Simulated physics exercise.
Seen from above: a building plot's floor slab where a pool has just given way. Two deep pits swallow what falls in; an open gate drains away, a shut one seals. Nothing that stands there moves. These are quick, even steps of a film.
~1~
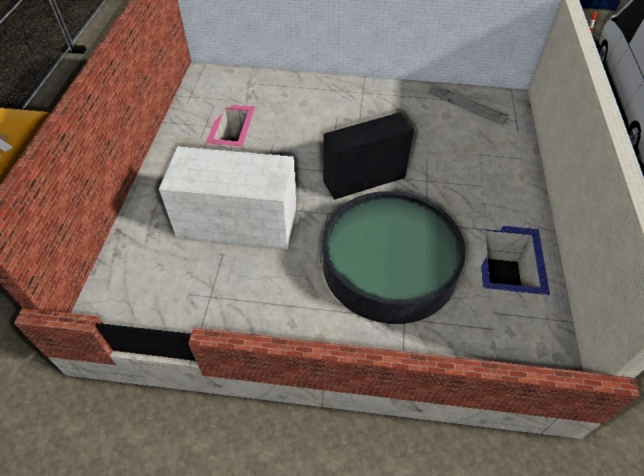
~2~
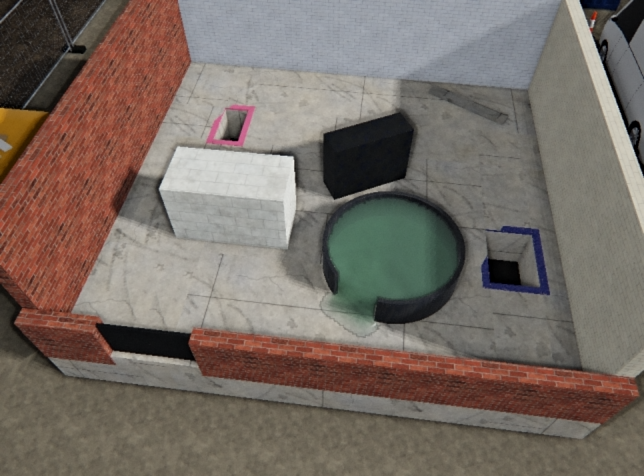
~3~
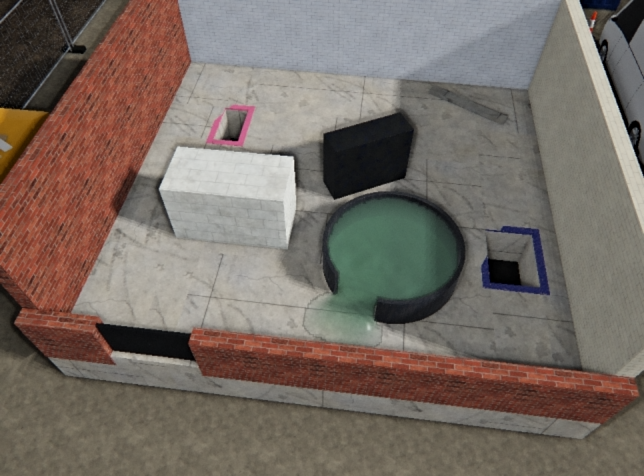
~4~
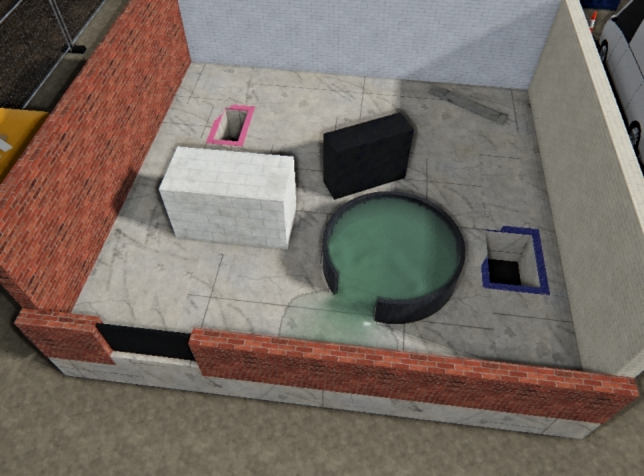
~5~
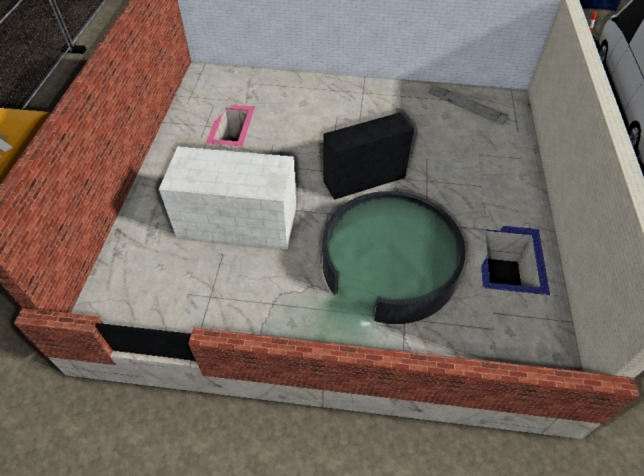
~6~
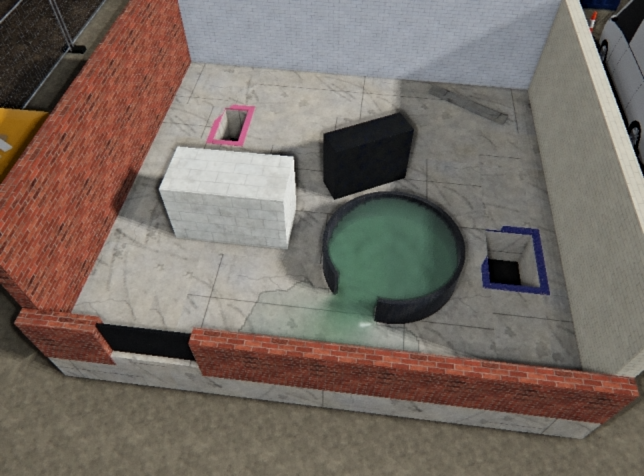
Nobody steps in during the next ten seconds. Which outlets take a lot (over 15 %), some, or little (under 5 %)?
One by one: The gate takes under 5 %; the blue pit takes from 5 to 15 %; the pink pit takes from 5 to 15 %.
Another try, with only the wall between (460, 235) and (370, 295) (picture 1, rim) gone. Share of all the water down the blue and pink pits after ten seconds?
In per cent: Blue 50, pink 0.
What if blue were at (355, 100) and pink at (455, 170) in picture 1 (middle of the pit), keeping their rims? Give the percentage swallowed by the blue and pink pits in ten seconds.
In per cent: Blue 2, pink 0.
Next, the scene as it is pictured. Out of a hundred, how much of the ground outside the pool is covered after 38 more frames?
I make it 45 per cent.
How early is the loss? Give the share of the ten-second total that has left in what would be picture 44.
Some 35 per cent.
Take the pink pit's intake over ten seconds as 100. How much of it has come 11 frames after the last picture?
Some 0 per cent.
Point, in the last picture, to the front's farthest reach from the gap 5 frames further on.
Near (121, 341).
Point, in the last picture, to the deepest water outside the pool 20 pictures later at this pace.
Around (330, 367).
A moment on, water covers 10 % of the floor; the gate 0 %, the blue pit 0 %, the pink pit 0 %.
Next, water covers 20 % of the floor; the gate 0 %, the blue pit 0 %, the pink pit 0 %.
Then, water covers 30 % of the floor; the gate 0 %, the blue pit 0 %, the pink pit 0 %.
Later, water covers 45 % of the floor; the gate 0 %, the blue pit 3 %, the pink pit 2 %.
In the end, water covers 50 % of the floor; the gate 0 %, the blue pit 9 %, the pink pit 7 %.
